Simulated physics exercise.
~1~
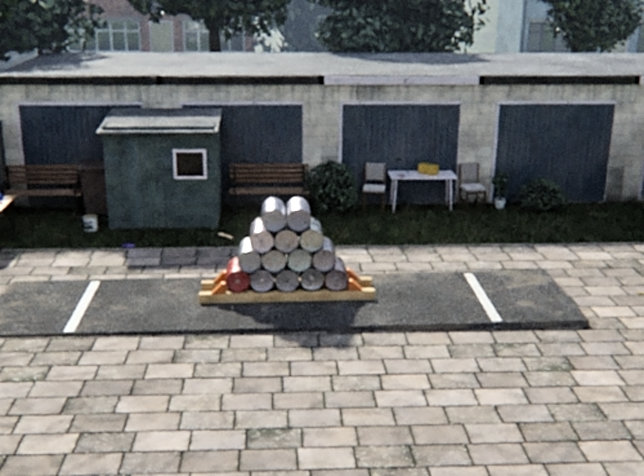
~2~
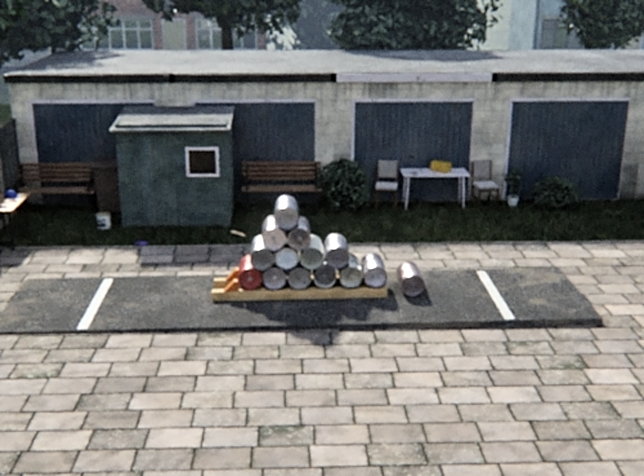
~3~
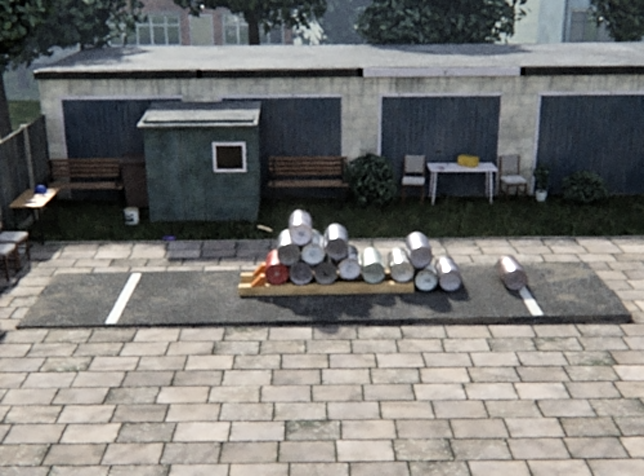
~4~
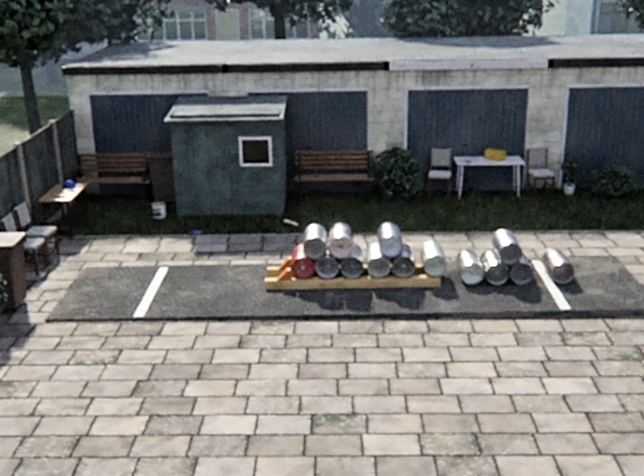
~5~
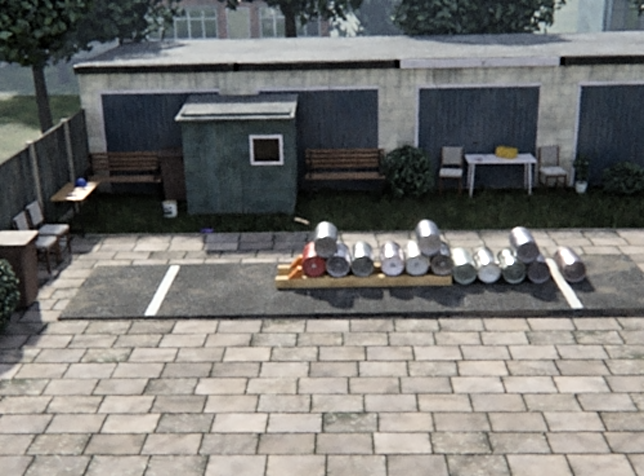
A pyramid of metal kegs collapses and spreads rightward while the red one stays put.
